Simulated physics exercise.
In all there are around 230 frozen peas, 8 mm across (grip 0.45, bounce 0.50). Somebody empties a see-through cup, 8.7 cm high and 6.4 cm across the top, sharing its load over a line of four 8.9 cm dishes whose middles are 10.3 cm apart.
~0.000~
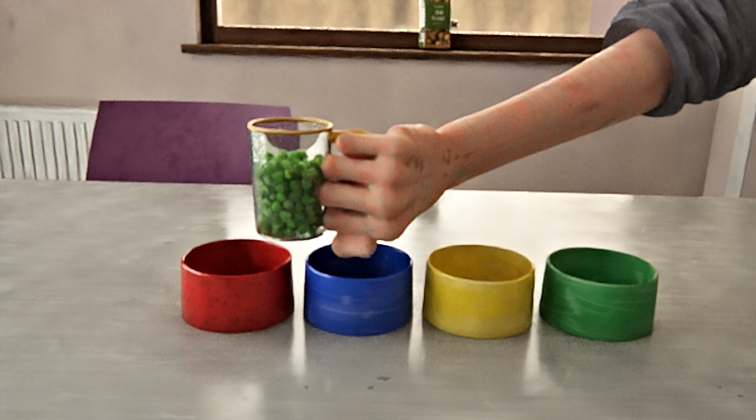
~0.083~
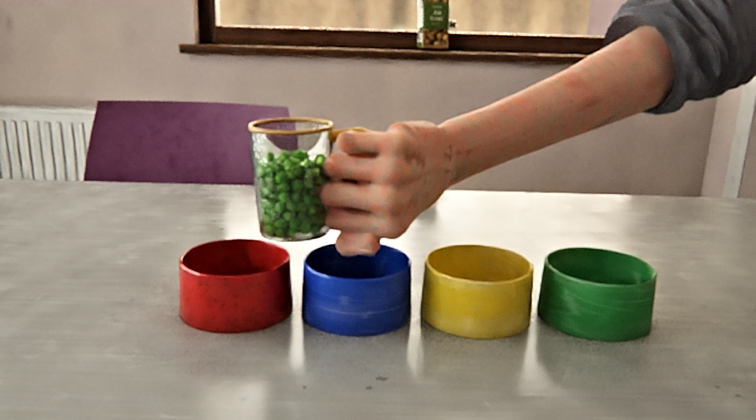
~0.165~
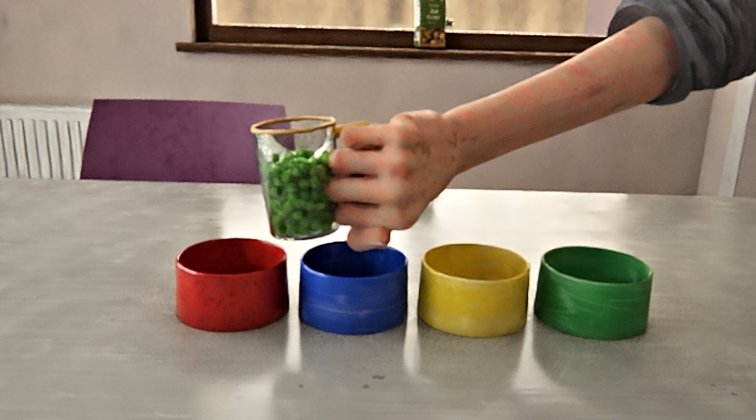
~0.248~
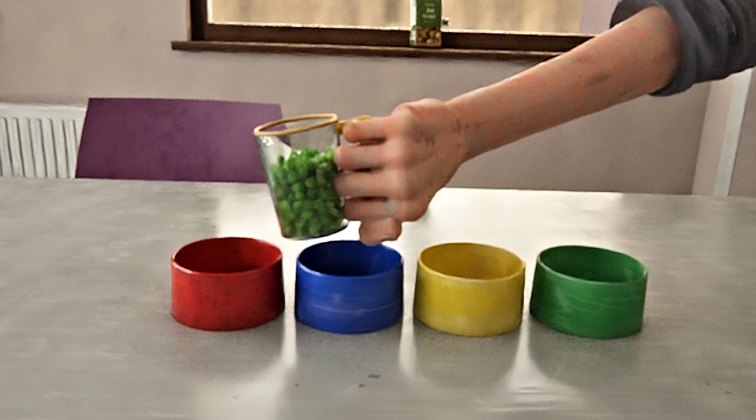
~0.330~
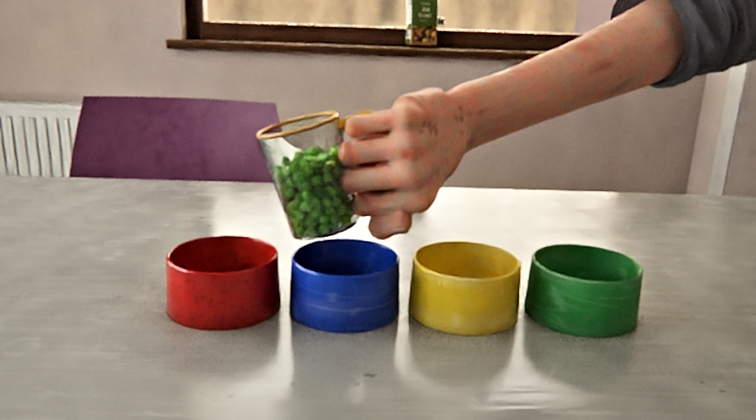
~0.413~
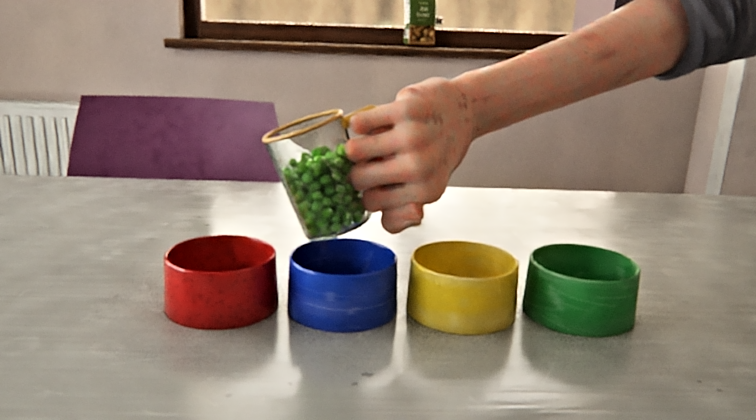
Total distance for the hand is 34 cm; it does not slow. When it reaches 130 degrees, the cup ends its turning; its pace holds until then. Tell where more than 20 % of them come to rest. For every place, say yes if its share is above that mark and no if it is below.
Red: No, blue: No, green: No, yellow: Yes, counter: No.
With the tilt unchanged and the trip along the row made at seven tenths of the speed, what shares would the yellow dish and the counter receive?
Shares: Yellow 20, counter 30.
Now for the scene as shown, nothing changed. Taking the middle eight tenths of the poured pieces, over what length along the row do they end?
Roughly 6 cm of the row.
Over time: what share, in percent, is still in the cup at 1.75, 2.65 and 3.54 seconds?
At the three moments: 95, 0 and 0 percent.
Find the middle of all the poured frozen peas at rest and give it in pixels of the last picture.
Somewhere around (467, 290) in the final frame.
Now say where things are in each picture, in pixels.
The first frame shows cup at (291, 179), tilt 0 degrees, lip at (250, 125), moved 0.0 cm; middle of the pieces at (294, 196); red dish at (237, 257); blue dish at (359, 260); yellow dish at (481, 263); green dish at (601, 266).
The second frame shows cup at (293, 179), tilt 2 degrees, lip at (251, 126), moved 0.3 cm; middle of the pieces at (297, 196).
The third frame shows cup at (300, 178), tilt 6 degrees, lip at (253, 128), moved 1.1 cm; middle of the pieces at (304, 195).
The fourth frame shows cup at (306, 177), tilt 11 degrees, lip at (256, 131), moved 2.0 cm; middle of the pieces at (312, 193).
The fifth frame shows cup at (312, 177), tilt 16 degrees, lip at (259, 134), moved 2.8 cm; middle of the pieces at (320, 192).
The sixth frame shows cup at (321, 176), tilt 20 degrees, lip at (265, 139), moved 3.7 cm; middle of the pieces at (330, 191); red dish at (221, 253); blue dish at (344, 256); yellow dish at (465, 259); green dish at (584, 262). Its pace works out near 60 degrees a second; the hand travels 11 cm a second.
After 1.75 s, tilt 97 degrees; cup holds 95 %.
After 2.65 s, tilt 130 degrees; cup holds 0 %, yellow 95 %.
Then, at 3.54 s, tilt 130 degrees; cup holds 0 %, yellow 95 %.
At rest (3.8 s), red 0 %, blue 0 %, green 0 %, yellow 95 %, counter 5 %.
